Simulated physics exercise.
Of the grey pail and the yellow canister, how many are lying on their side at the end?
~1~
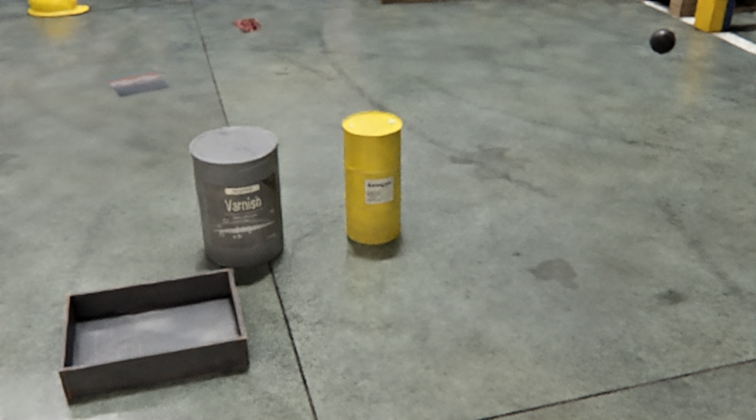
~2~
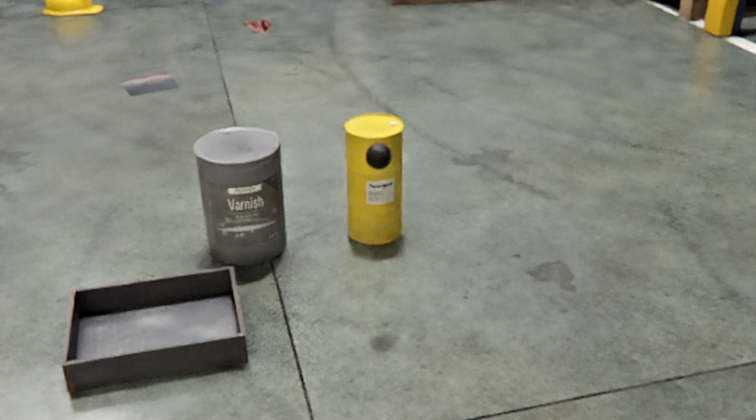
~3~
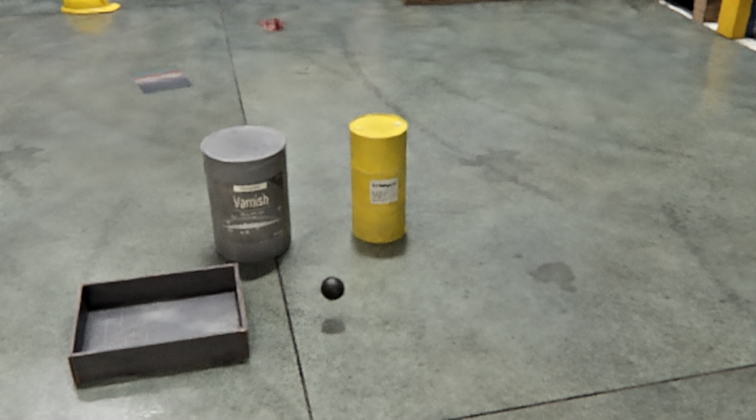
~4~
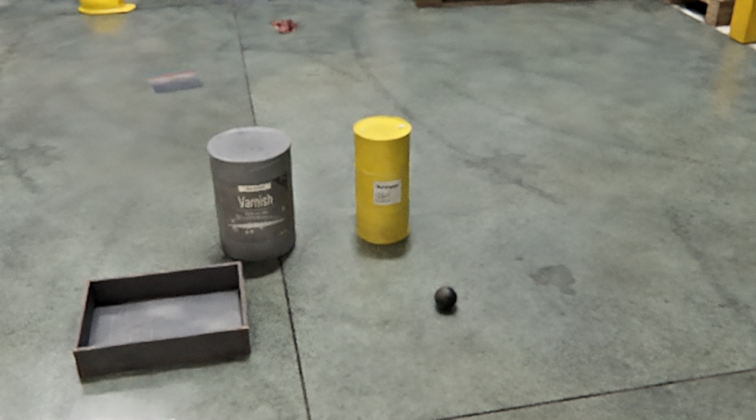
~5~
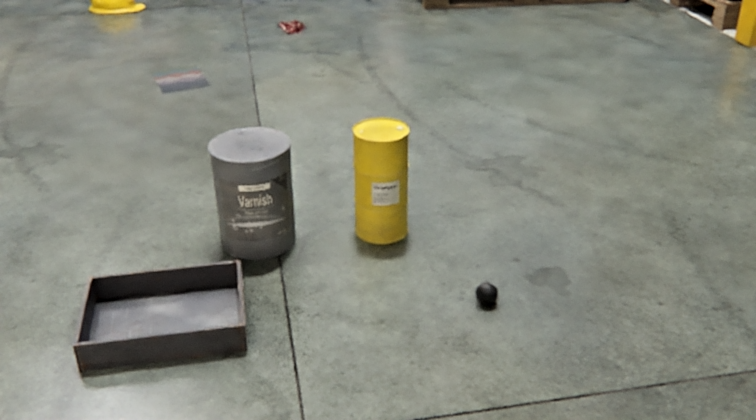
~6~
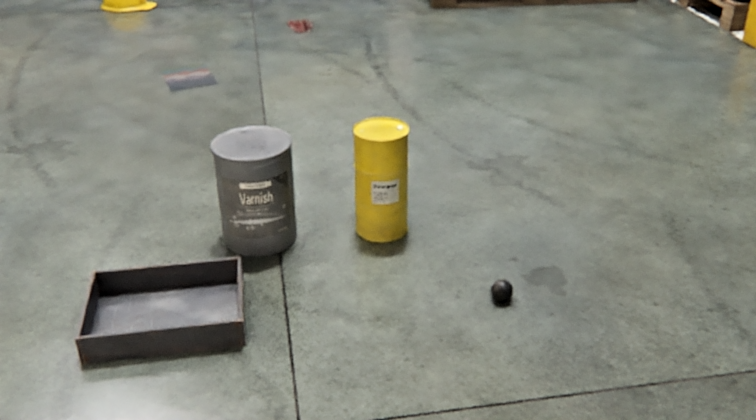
None of them are. The grey pail and the yellow canister both still stand upright.
A black ball flies in, misses the open box, and rests on the floor to its right.
